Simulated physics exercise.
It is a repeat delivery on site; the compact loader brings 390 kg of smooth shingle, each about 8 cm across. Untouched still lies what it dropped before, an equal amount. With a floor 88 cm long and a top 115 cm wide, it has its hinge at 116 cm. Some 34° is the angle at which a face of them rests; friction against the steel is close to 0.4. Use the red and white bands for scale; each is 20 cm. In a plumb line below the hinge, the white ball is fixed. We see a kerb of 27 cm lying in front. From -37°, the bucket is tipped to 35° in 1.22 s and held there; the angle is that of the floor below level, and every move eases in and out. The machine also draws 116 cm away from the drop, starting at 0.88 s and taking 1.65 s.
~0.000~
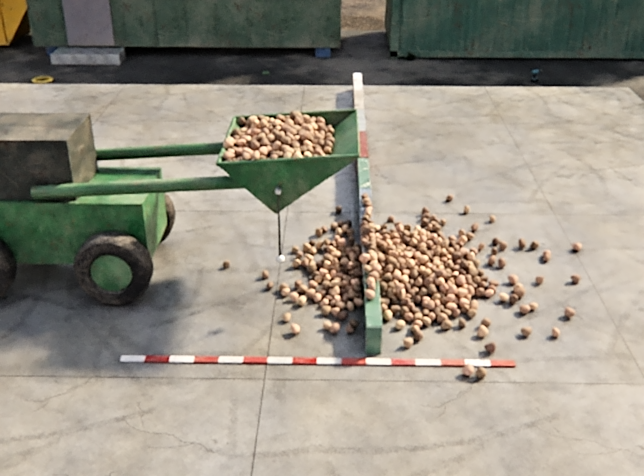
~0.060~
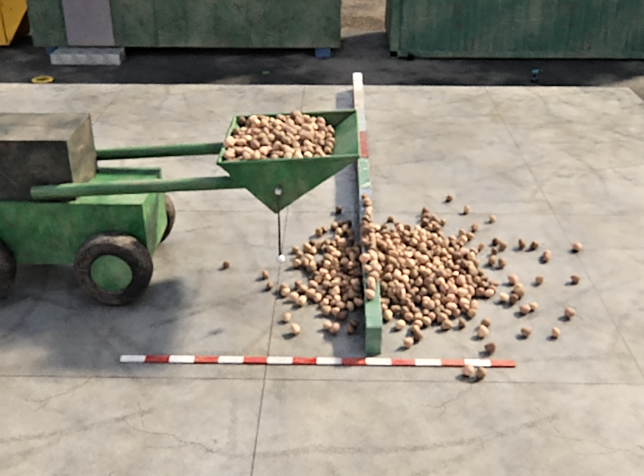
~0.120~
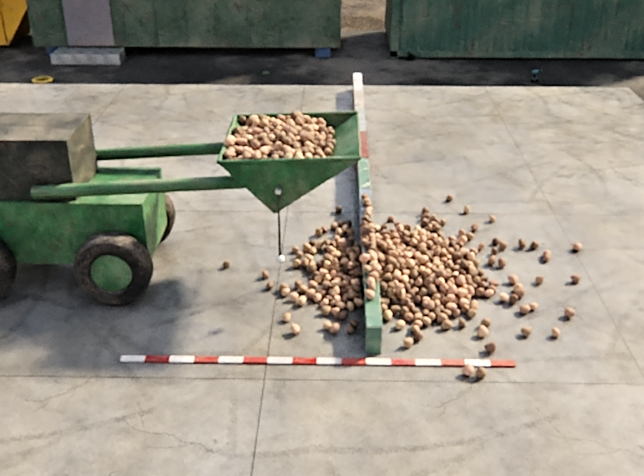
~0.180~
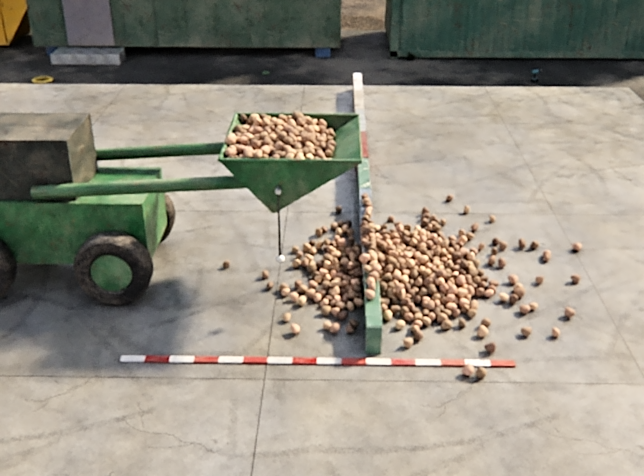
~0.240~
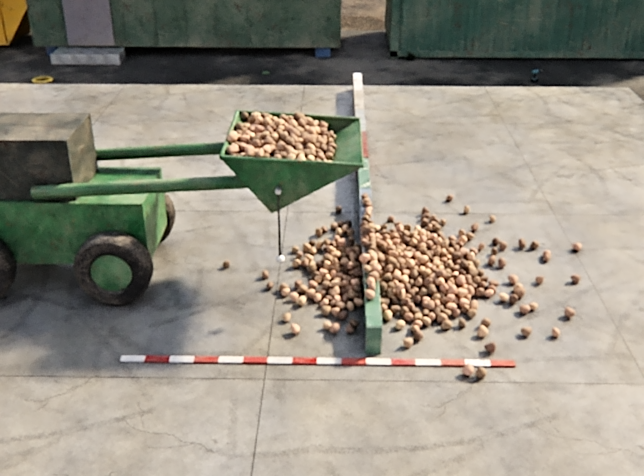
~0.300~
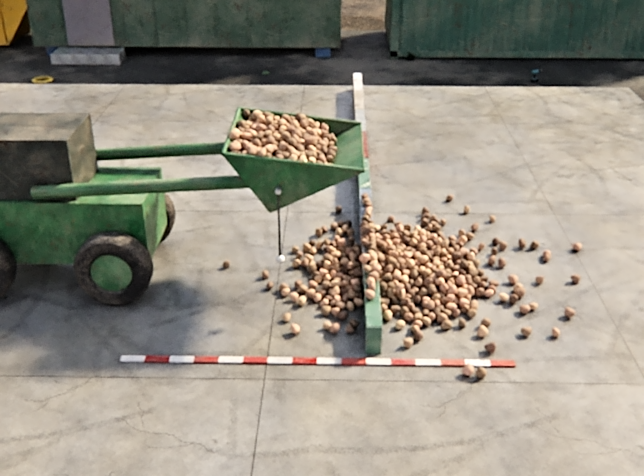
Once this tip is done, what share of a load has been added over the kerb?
About 13 per cent.
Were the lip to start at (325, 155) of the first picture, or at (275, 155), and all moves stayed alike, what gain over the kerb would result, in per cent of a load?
The first position would add some 0 per cent, the second some 0.
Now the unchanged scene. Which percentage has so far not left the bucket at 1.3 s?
Around 45 per cent of the load is still inside.
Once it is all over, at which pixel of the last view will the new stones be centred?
Roughly at (333, 262) in the last picture.
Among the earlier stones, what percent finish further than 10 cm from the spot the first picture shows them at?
I'd put it at about 10 per cent.
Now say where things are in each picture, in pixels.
In the first frame, lip at (360, 156), floor tilted -37°, highest stones at (285, 121). The earlier load is highest near (370, 250), 33 cm above ground level, 31 % on this side of the kerb, 69 % over the kerb.
In the second frame, the bucket is at -36°, its lip at (360, 156); the top of the load is at (282, 121); the stones move at 0.1 m/s on average.
In the third frame, lip at (361, 158), floor tilted -35°, highest stones at (278, 121); the stones move at 0.1 m/s on average.
In the fourth frame, lip at (362, 162), floor tilted -33°, highest stones at (275, 122); the stones move at 0.2 m/s on average.
In the fifth frame, the bucket is at -30°, its lip at (363, 166); the top of the load is at (263, 122); the stones move at 0.2 m/s on average.
In the sixth frame, lip at (365, 171), floor tilted -26°, highest stones at (255, 121); the stones move at 0.2 m/s on average.
After 0.9 s the floor is at 24°; in per cent of one load, 100 in the bucket, 31 on this side of the kerb, 69 over the kerb; the foremost stones are at (594, 281).
After 1.3 s the floor is at 35°; in per cent of one load, 44 in the bucket, 84 on this side of the kerb, 72 over the kerb; the foremost stones are at (594, 281).
After 3.0 s the floor is at 35°; in per cent of one load, 0 in the bucket, 118 on this side of the kerb, 82 over the kerb; the foremost stones are at (594, 281).
After 5.7 s the floor is at 35°; in per cent of one load, 0 in the bucket, 118 on this side of the kerb, 82 over the kerb; the foremost stones are at (594, 281). Net gain over the kerb, 13.
